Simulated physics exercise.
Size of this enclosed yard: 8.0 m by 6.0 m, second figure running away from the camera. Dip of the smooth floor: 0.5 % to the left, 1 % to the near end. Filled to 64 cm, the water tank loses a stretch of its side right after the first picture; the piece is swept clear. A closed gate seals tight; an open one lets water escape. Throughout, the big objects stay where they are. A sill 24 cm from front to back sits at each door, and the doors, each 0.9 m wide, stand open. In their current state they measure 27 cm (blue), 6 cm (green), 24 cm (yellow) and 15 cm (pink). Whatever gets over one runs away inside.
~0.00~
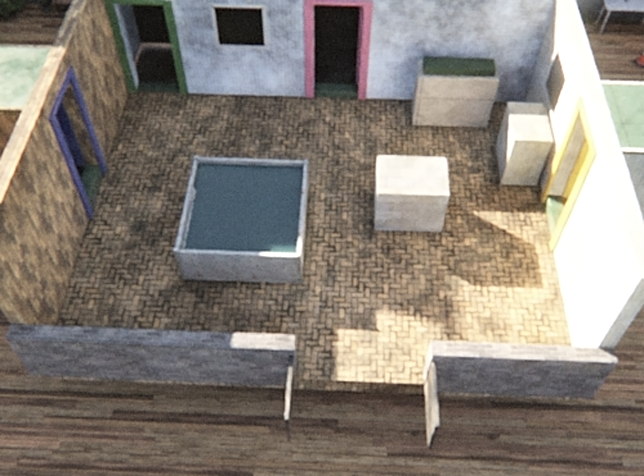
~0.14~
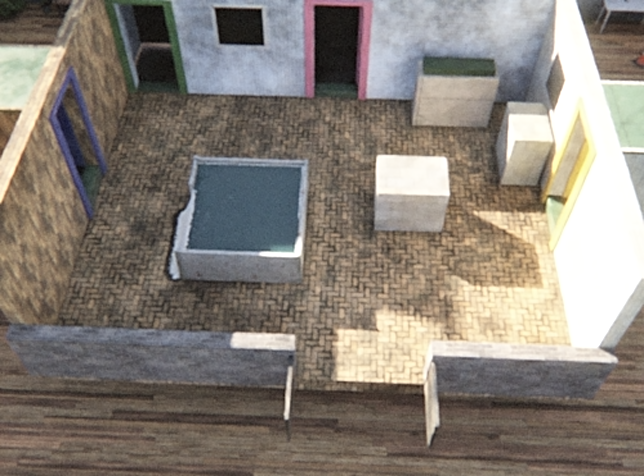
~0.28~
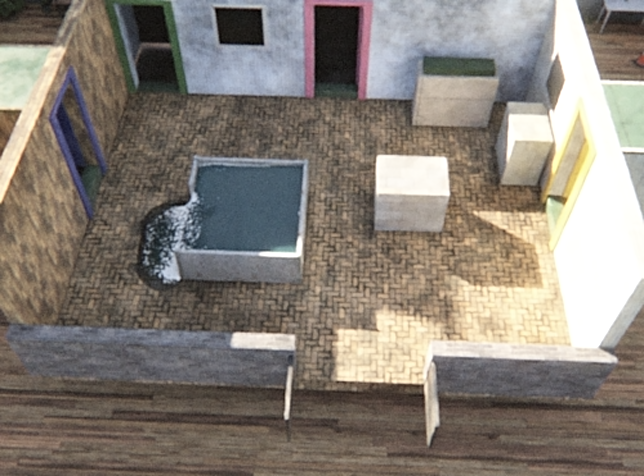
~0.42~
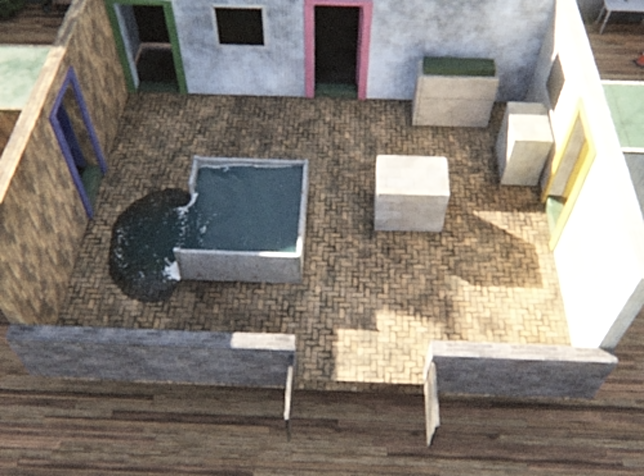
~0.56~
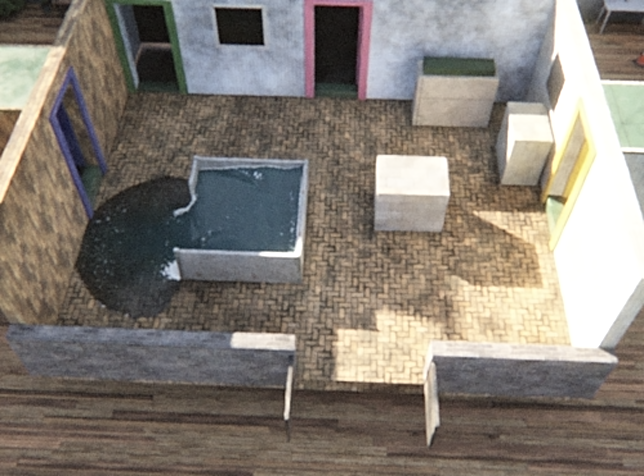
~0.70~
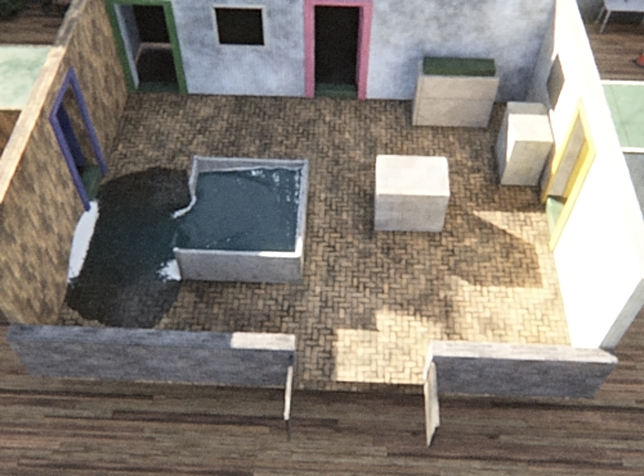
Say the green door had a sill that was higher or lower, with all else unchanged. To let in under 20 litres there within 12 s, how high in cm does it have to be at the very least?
At least roughly 14.5 cm.
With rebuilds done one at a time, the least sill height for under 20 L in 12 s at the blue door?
The blue one would have to be about 20 cm high.
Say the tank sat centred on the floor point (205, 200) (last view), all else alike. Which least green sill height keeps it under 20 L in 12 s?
Some 17 cm.
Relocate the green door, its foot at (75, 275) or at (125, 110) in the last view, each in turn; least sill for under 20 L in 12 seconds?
Around 32 and 10.5 cm respectively.
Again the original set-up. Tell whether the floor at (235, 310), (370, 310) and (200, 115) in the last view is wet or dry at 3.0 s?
In that order: Under water, not reached, wet.
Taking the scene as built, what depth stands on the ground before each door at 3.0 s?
Door by door, in centimetres - blue 17, green 18, yellow 0, pink 0.
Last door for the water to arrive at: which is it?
Door: Yellow.
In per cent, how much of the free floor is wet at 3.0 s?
Approximately 35 % of it.
After 1.4 s water covers 15 % of the floor, deepest (42 cm) near (48, 354); it has not reached the green door.
After 3.0 s water covers 35 % of the floor, deepest (34 cm) near (48, 354); 18 cm at the green door, 40 litres in over its 6 cm sill.
After 12.0 s water covers 100 % of the floor, deepest (8 cm) near (48, 354); 4 cm at the green door, 157 litres in over its 6 cm sill.
At the green door as built, the water arrived by 2.1 s and peaked near 19 cm at 3.2 s.
With a sill of 13.5 cm, 29 litres would have come in within the 12 s; with 16 cm, 13 litres. So under 20 litres takes about 14.5 cm.
